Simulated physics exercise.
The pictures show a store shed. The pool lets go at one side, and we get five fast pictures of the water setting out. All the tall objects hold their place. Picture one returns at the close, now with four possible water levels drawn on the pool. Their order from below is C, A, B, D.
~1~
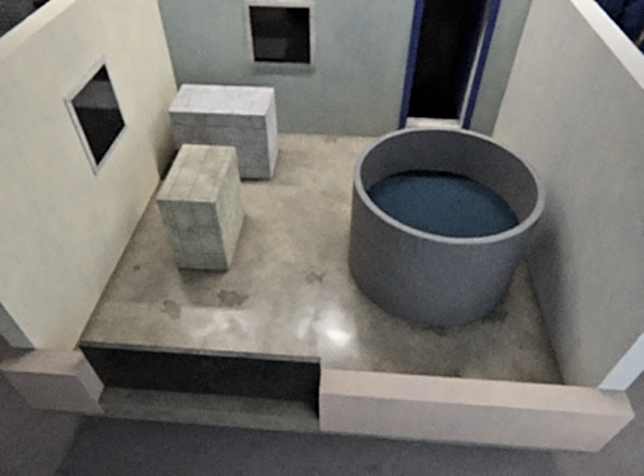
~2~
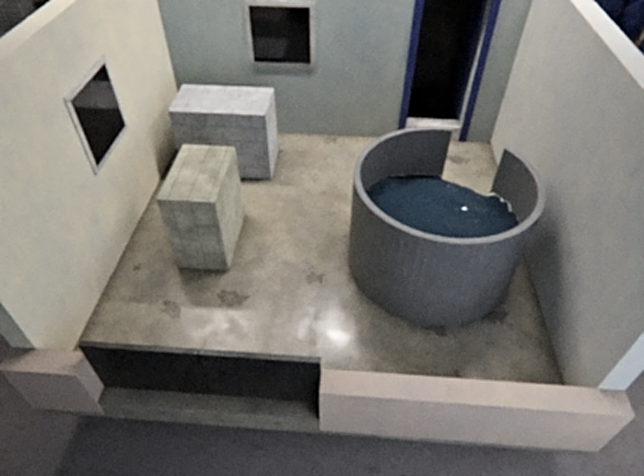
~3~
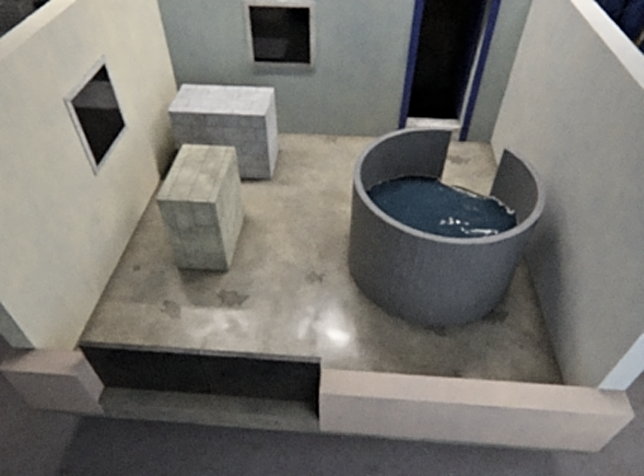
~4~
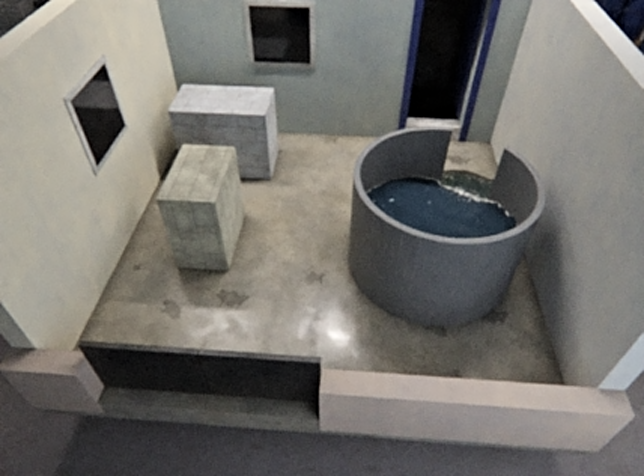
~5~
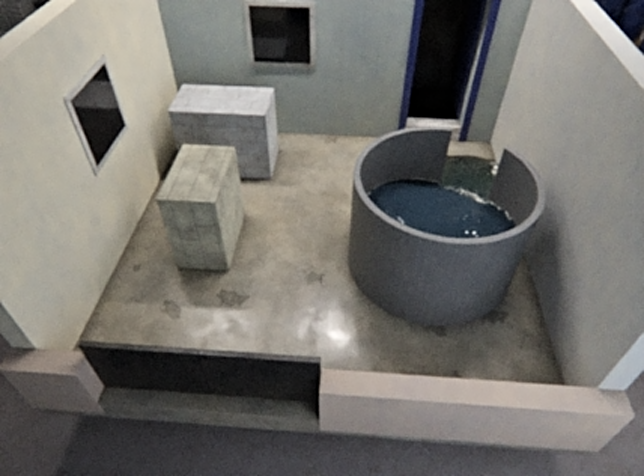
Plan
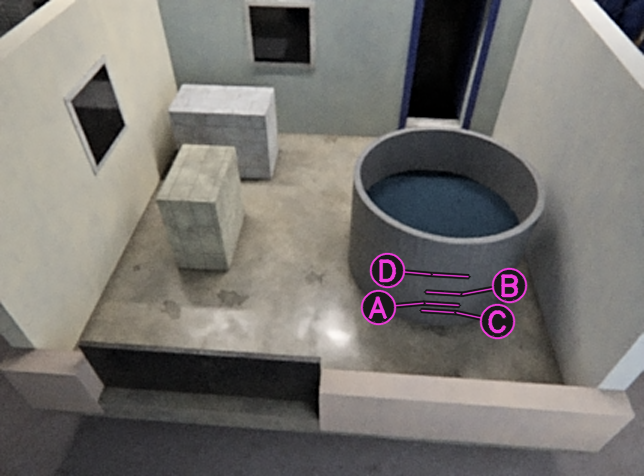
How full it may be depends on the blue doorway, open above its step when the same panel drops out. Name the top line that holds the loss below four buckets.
That is line B.
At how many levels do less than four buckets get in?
Three.
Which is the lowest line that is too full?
The answer is D.
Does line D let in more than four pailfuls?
Yes.
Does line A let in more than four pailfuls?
No, that is safe.
On the marked copy, A at (441, 304); B at (444, 293); C at (438, 311); D at (449, 275); from the bottom up C, A, B, D.
For line A, nothing gets over.
For line B, a bucket or two gets in.
For line C, nothing gets over.
For line D, about 13 bucketfuls get in.
